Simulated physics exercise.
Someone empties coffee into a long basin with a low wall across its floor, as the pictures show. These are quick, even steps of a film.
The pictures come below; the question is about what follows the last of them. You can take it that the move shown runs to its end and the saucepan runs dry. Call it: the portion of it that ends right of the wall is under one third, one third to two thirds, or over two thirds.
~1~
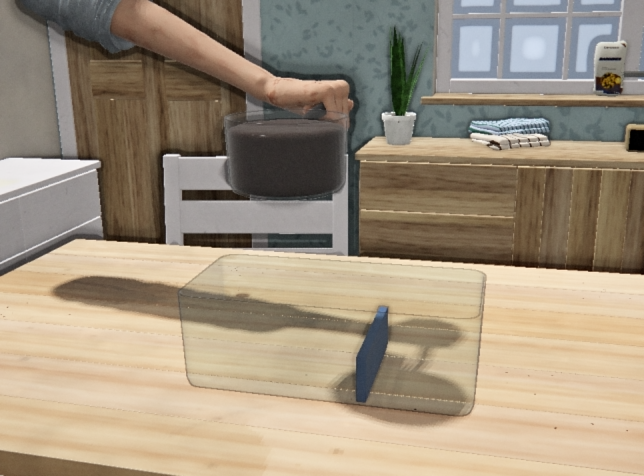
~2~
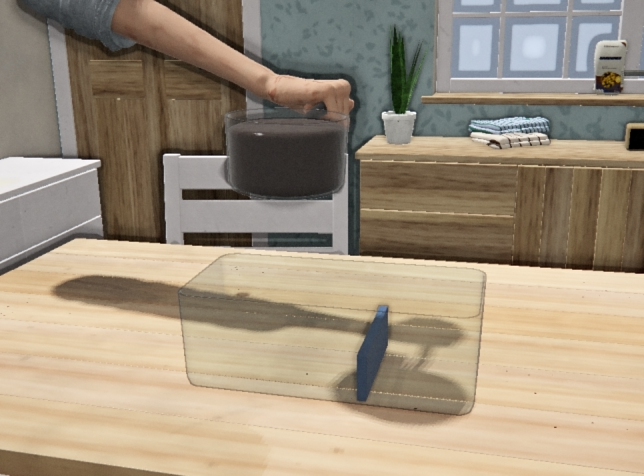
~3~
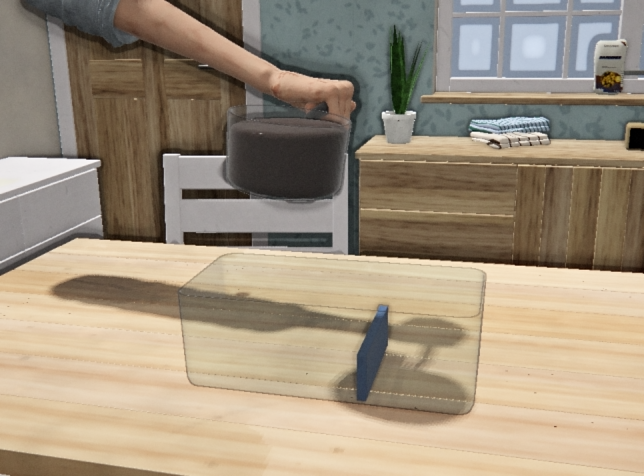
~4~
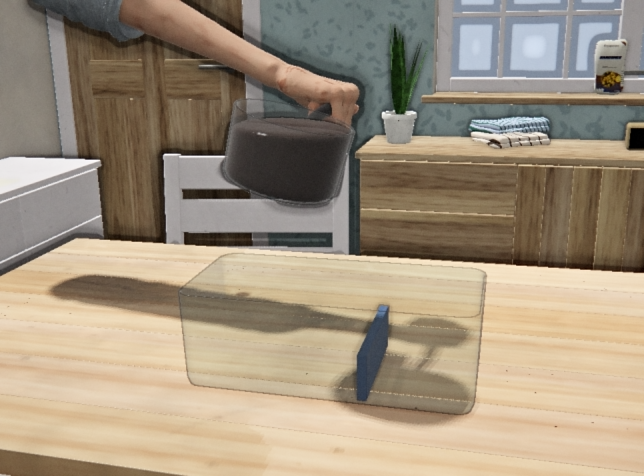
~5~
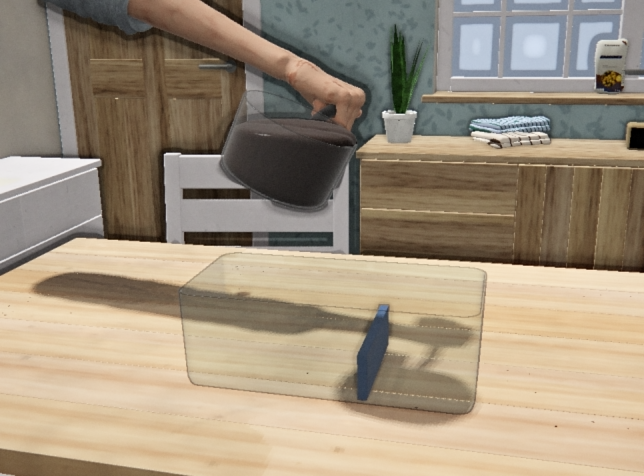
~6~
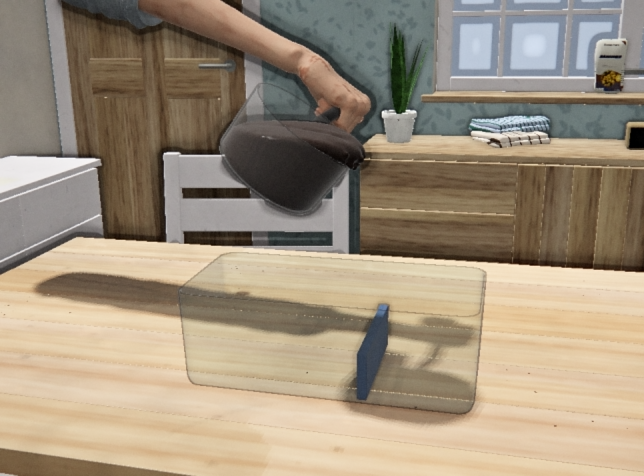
One third to two thirds.
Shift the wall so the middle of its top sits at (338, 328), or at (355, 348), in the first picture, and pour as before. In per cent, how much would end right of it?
With the first placement it is 85 %, with the second 60 %.
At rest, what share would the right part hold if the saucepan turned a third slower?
Some 70 per cent.
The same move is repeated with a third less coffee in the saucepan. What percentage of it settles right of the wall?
Estimated share: Close to 45 per cent.
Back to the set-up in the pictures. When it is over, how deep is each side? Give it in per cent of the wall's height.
Left: About 20; right: About 50.
A moment on, the saucepan is tipped right over and 21 per cent is still to pour, 0 is left of the wall and 34 right of it.
Next, the saucepan is tipped right over and 2 per cent is still to pour, 28 is left of the wall and 51 right of it.
Then the saucepan is tipped right over and 0 per cent is still to pour, 42 is left of the wall and 52 right of it.
Later the saucepan is tipped right over and 0 per cent is still to pour, 44 is left of the wall and 52 right of it.
At rest 44 per cent lies left of the wall, 52 right of it and 4 outside.
